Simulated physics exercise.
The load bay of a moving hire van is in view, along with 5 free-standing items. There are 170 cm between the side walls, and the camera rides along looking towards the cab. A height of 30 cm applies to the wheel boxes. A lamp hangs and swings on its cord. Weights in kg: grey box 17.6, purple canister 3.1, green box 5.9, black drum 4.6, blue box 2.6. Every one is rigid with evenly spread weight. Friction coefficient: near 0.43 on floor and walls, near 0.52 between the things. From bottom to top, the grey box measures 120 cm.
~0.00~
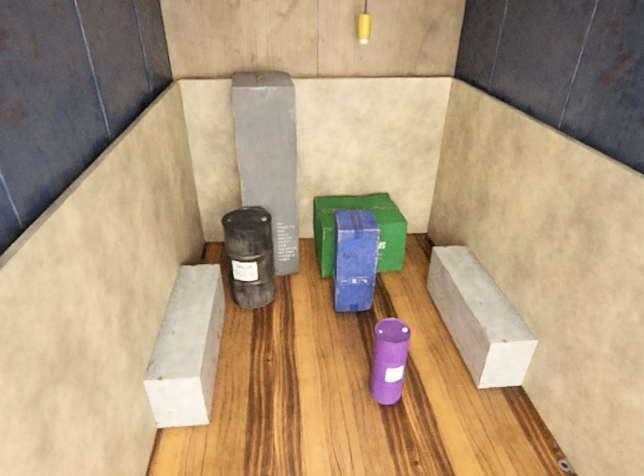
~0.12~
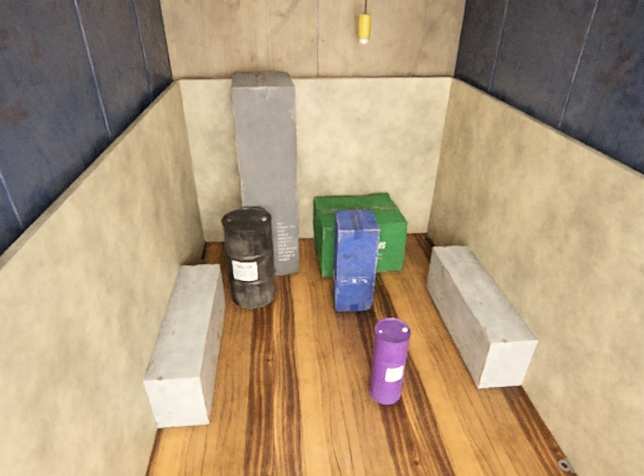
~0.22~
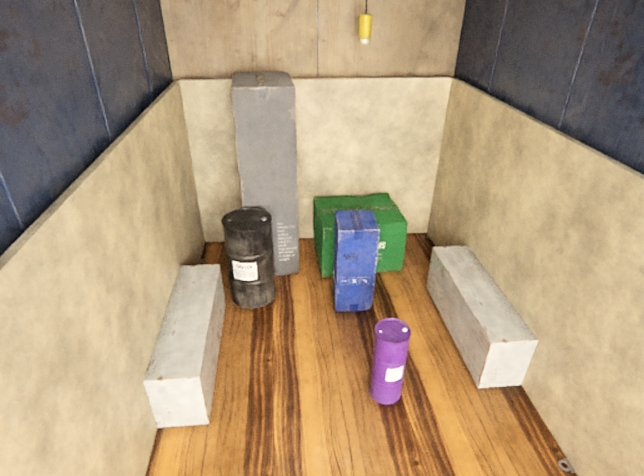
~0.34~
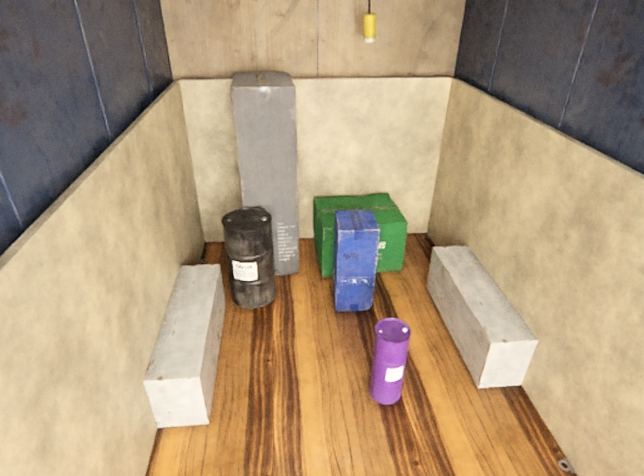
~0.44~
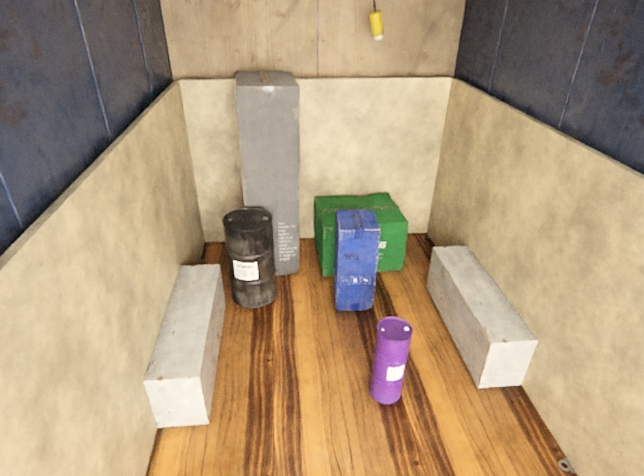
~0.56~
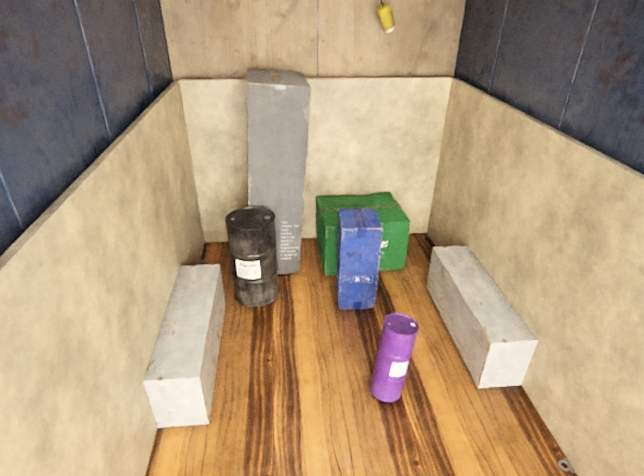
The footage shows a van's load bay holding a tall grey box, black drum, green and blue boxes and purple canister; the hanging lamp swings right, then the grey box leans slightly right and the drum shifts slightly.
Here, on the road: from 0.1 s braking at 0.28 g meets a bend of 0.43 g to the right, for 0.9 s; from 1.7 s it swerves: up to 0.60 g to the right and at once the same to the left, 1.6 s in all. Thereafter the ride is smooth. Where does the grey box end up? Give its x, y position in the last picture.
The grey box ends up at about (286, 199).
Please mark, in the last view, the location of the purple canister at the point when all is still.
End point: Approx. (367, 303).
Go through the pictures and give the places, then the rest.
In the first picture, no push; grey box (268, 179); purple canister (389, 362).
In the second picture, no push; black drum (251, 258); blue box (354, 262).
In the third picture, push 0.13 g forwards, 0.21 g right; purple canister (389, 362); green box (357, 233).
In the fourth picture, push 0.27 g forwards, 0.41 g right; black drum (251, 258); blue box (354, 262).
In the fifth picture, push 0.28 g forwards, 0.43 g right; purple canister (390, 361); green box (357, 233).
In the sixth picture, push 0.28 g forwards, 0.43 g right; grey box (274, 177) at 4° to upright; black drum (254, 257) shifted 2 cm.
Around 0.86 s, push 0.16 g forwards, 0.24 g right; grey box at 18° to upright near (302, 173); purple canister at 70° to upright; black drum shifted 11 cm.
Around 1.86 s, push 0.24 g right; grey box on its side near (332, 185); purple canister on its side; blue box shifted 16 cm.
Around 2.96 s, push 0.51 g left; grey box on its side near (331, 185); purple canister on its side; blue box at 24° to upright.
Around 3.26 s, push 0.07 g left; grey box at 58° to upright near (286, 196); purple canister on its side; green box at 36° to upright.
Finally (4.9 s), on their side or leaning hard in the load bay, grey box, purple canister and blue box; the other 2 still in place (within 15 cm). In the last view, grey box near (286, 199).
